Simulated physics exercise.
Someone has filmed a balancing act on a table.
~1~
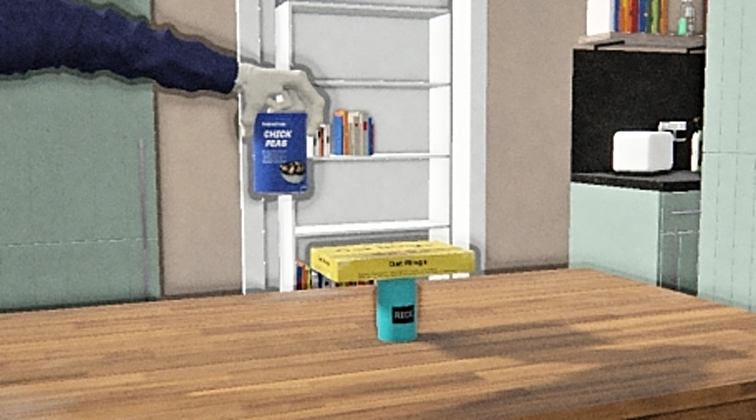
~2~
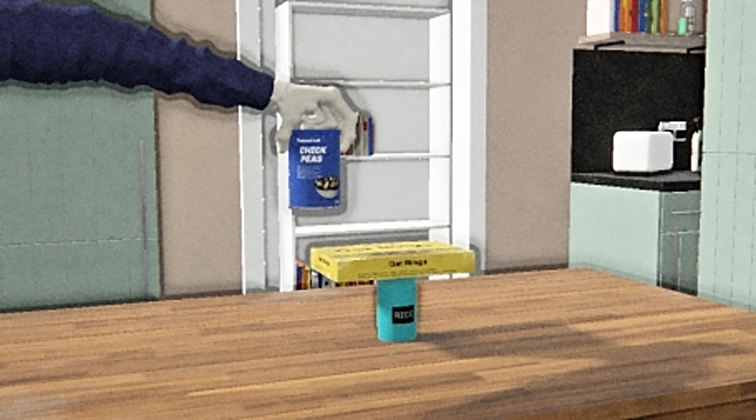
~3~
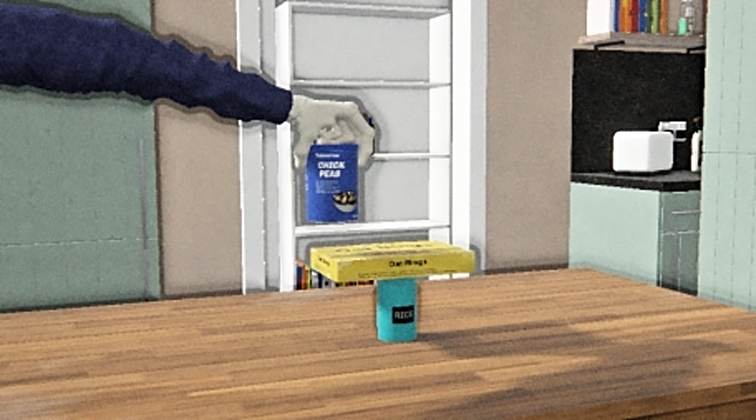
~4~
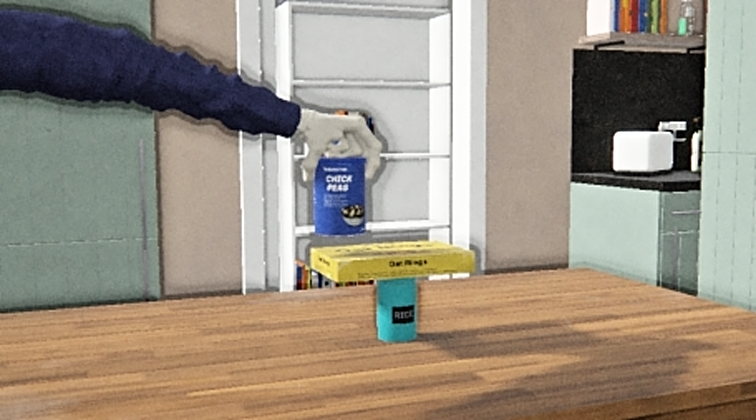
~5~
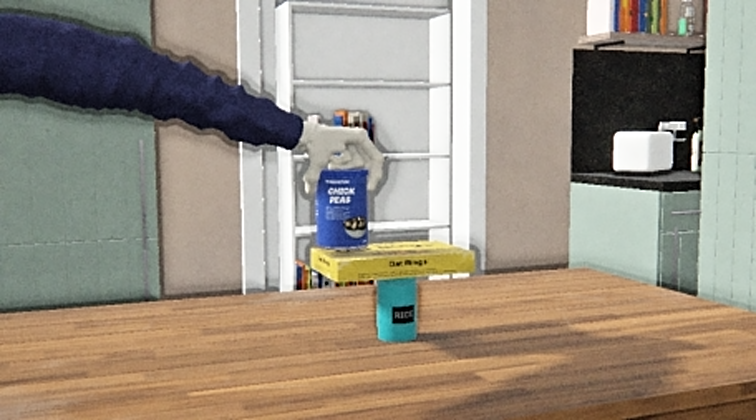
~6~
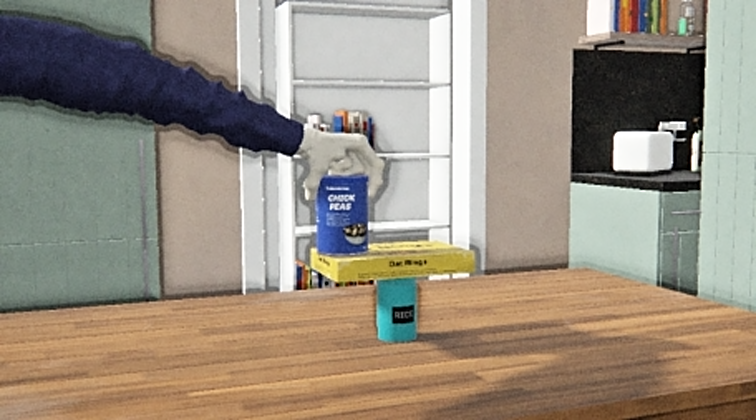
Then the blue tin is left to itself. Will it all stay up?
It loses its balance.
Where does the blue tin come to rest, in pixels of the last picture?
Around (238, 330).
Then, 0.40 s after the last picture, blue tin now fallen; yellow packet tipped 70° from how it was.
Then, 0.50 s after the last picture, yellow packet on its side.
Then, 0.80 s after the last picture, yellow packet now fallen.
At rest, fallen, yellow packet and blue tin; turquoise jar in place. Seen from the same camera at the end, blue tin near (238, 330). The stack comes apart.
